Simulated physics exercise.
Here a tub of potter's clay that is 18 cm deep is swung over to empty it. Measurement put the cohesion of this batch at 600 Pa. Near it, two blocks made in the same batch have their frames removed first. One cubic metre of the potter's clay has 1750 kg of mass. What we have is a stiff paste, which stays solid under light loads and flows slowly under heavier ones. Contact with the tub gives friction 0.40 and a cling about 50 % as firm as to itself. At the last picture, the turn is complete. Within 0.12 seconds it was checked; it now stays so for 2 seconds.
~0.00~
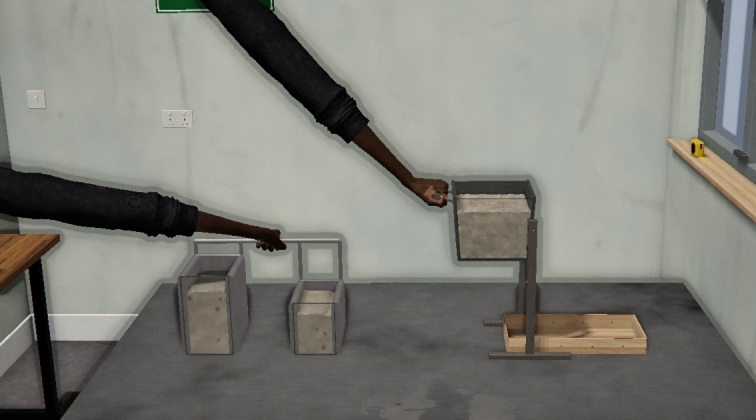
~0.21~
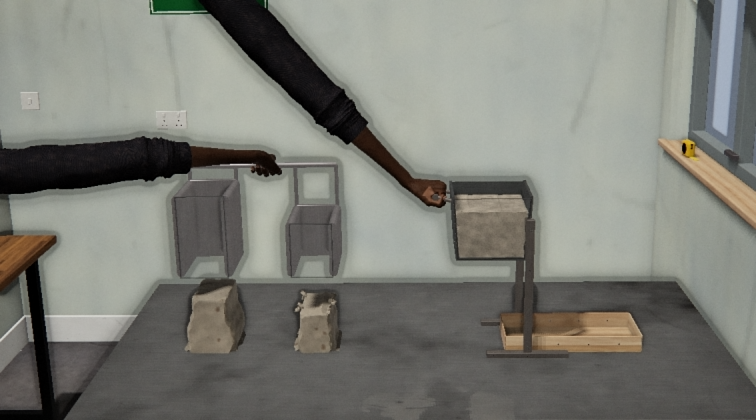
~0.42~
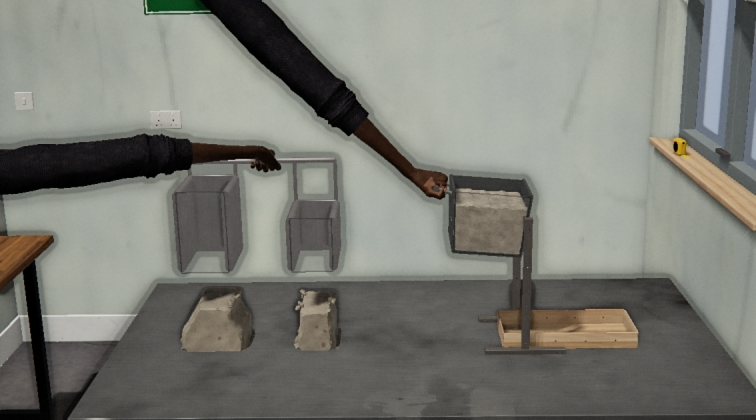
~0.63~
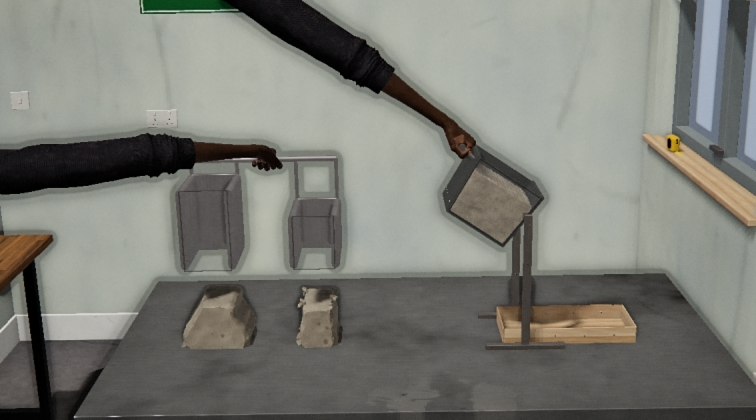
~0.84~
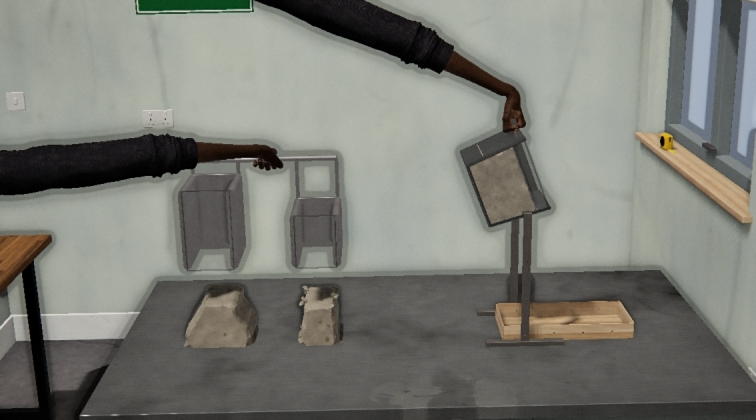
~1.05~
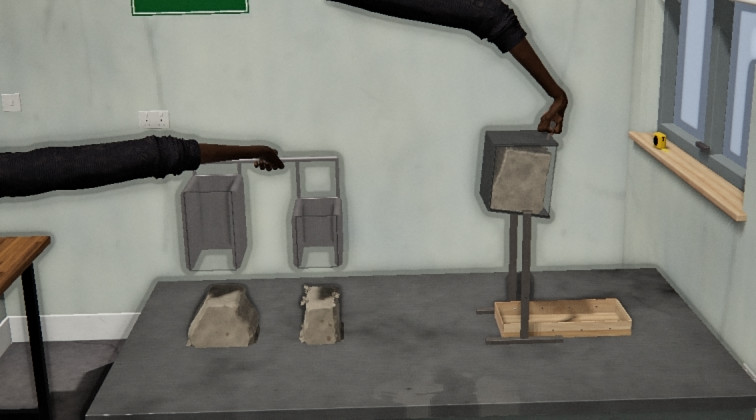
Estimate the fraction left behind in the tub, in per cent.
I would say 39 %.
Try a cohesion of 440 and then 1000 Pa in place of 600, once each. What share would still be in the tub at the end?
You'd see 40 percent the first time and 40 percent the second.
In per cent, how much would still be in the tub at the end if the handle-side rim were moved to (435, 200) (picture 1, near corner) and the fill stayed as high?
Close to 35 per cent would still be in the tub.
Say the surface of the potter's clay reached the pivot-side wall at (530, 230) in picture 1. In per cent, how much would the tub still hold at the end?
Then about 45 %.
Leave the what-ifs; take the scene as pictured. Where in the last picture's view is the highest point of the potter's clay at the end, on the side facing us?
Looking at the last picture, I'd put it at about (511, 182).
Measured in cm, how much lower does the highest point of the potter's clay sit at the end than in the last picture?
Roughly 10 cm.
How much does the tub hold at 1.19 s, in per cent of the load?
About 80 %.
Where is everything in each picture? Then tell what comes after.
In the first frame, handle-side rim at (457, 198), tilt 0 degrees; crest of the potter's clay at (459, 211); block heights 21 cm, 13 cm (left to right).
In the second frame, handle-side rim at (455, 198), tilt 0 degrees; crest of the potter's clay at (457, 211); block heights 18 cm, 13 cm (left to right).
In the third frame, handle-side rim at (456, 191), tilt 5 degrees; crest of the potter's clay at (461, 205); block heights 15 cm, 13 cm (left to right).
In the fourth frame, handle-side rim at (481, 158), tilt 34 degrees; crest of the potter's clay at (477, 172); block heights 15 cm, 13 cm (left to right).
In the fifth frame, handle-side rim at (526, 141), tilt 70 degrees; crest of the potter's clay at (514, 150); block heights 15 cm, 13 cm (left to right).
In the sixth frame, handle-side rim at (557, 146), tilt 95 degrees; crest of the potter's clay at (511, 150); block heights 15 cm, 13 cm (left to right).
After 1.19 s, the tub is at 95 degrees and holds 82 %.
After 1.36 s, the tub is at 95 degrees and holds 45 %.
After 1.53 s, the tub is at 95 degrees and holds 39 %.
After 1.70 s, the tub is at 95 degrees and holds 39 %.
After 3.05 s, the tub is at 95 degrees and holds 39 %.
